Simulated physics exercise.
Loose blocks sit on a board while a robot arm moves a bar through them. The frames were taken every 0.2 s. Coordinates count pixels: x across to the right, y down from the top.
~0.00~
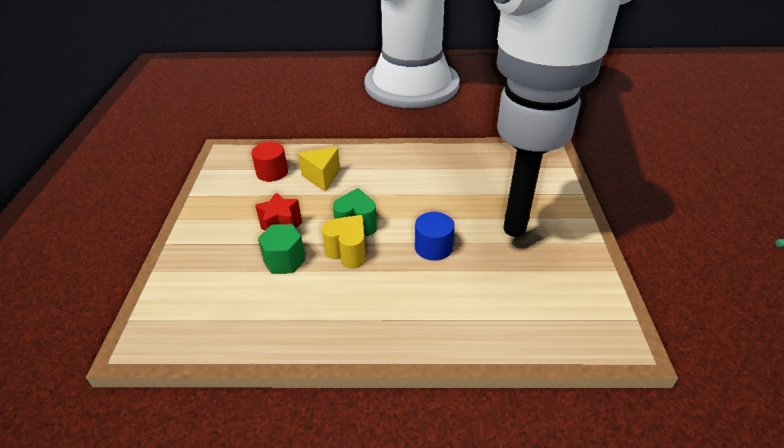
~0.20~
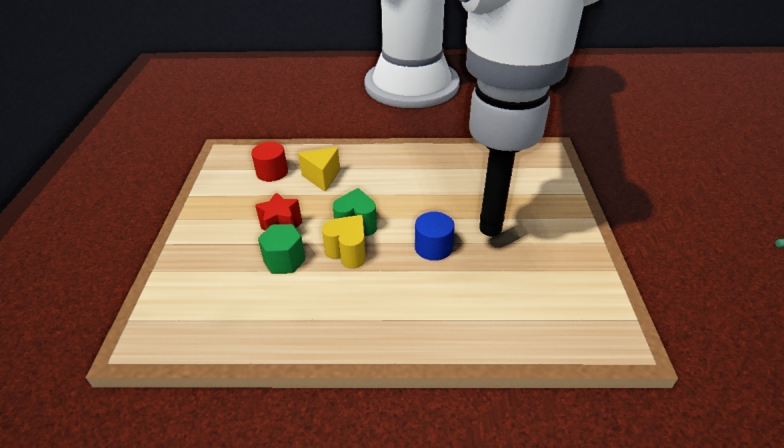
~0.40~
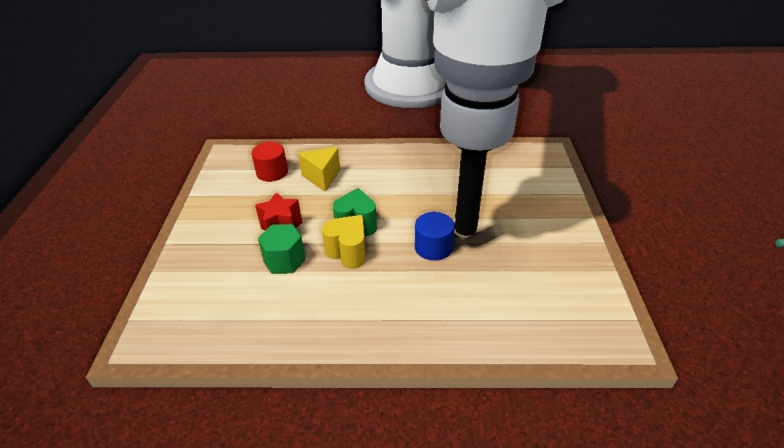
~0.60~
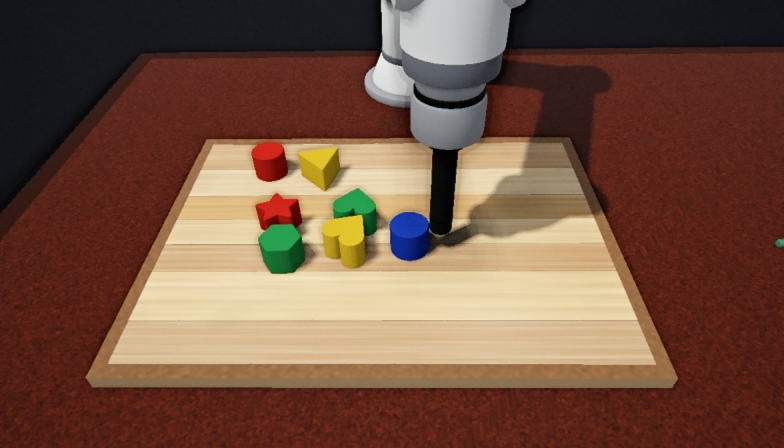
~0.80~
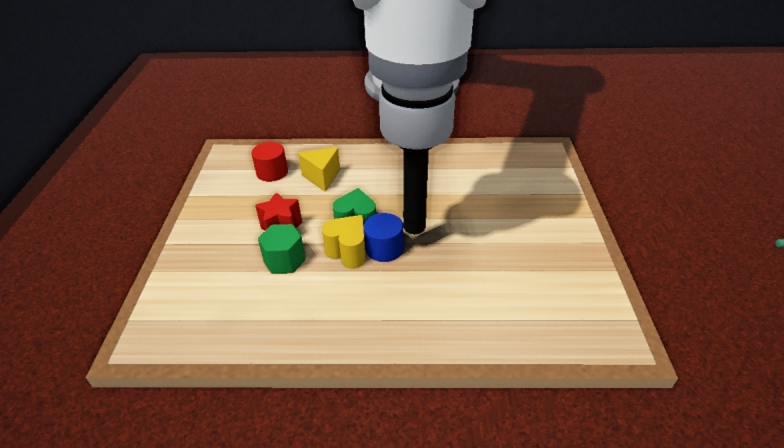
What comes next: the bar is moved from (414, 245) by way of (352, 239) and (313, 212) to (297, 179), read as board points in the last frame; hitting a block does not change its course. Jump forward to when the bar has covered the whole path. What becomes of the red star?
Still in place.
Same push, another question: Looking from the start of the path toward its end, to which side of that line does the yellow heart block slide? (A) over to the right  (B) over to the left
I'll go with B - over to the left.
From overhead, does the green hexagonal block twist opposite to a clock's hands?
That would be a no.
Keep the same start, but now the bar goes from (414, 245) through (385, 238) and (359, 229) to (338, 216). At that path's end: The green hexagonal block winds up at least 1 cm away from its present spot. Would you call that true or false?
Verdict: True.
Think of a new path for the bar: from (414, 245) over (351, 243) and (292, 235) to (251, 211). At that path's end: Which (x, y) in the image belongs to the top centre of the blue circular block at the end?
My best guess is (273, 231).
What follows on the original path. One third of the way, bar (350, 222); green hexagonal block (243, 246), turned 40° clockwise; yellow heart block (289, 244), turned 25° anticlockwise; green heart block (353, 199); blue circular block (322, 227).
Two thirds of the way, bar (311, 195); green hexagonal block (238, 248), turned 50° clockwise; yellow heart block (282, 248), turned 35° anticlockwise; green heart block (343, 193), turned 55° clockwise; blue circular block (308, 223).
At the end, bar (295, 163); red star not moved; green hexagonal block (238, 248), turned 50° clockwise; yellow heart block (282, 248), turned 35° anticlockwise; green heart block (343, 193), turned 55° clockwise; blue circular block (308, 223).
